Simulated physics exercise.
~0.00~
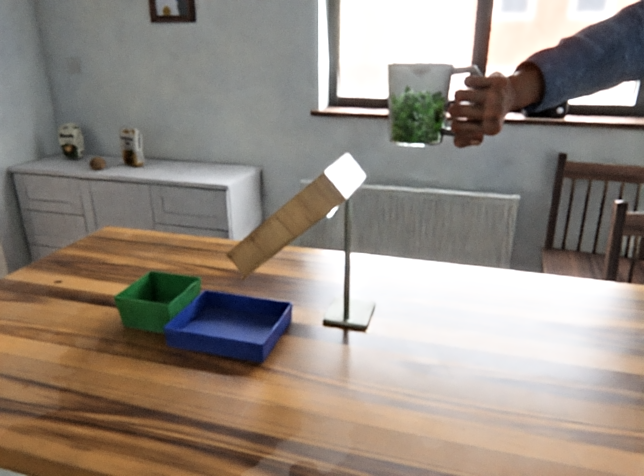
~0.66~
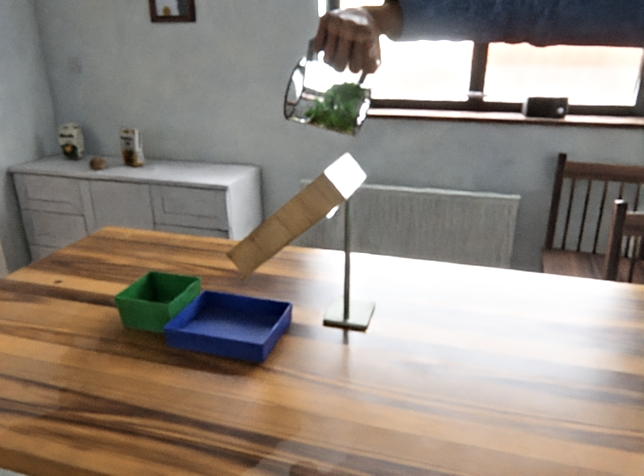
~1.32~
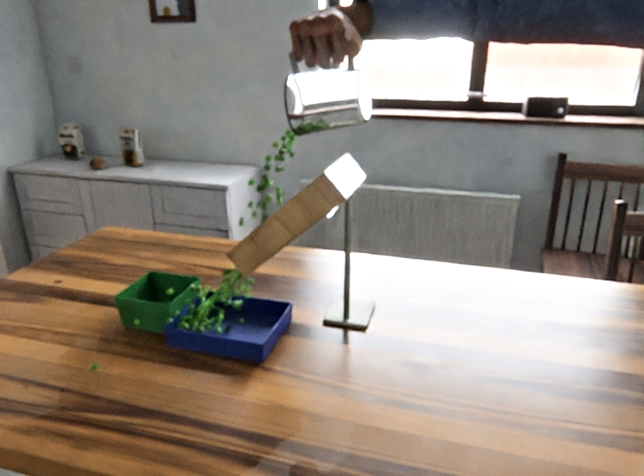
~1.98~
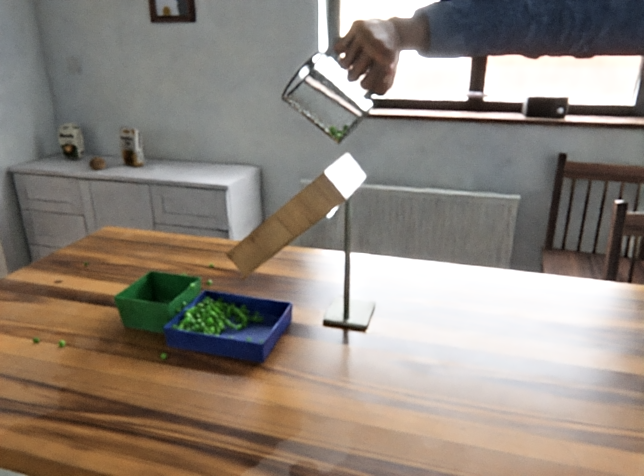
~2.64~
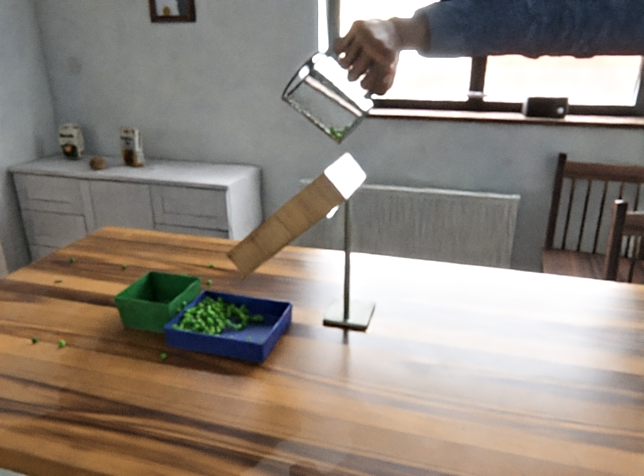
A glass cup of green peas is held by a hand at the upper right of a room with a striped wooden table, seen from slightly above its near side. A wooden slope on a thin stand descends leftward toward a blue tin, with a green tin behind it to the left. The hand carries the cup left above the slope and tips it onto its side. As it tips further, peas tumble down, most landing in the blue tin while some scatter. The hand then turns the cup partway back and holds it tilted, a few peas still inside, the blue tin holding most, and several lying on the table.
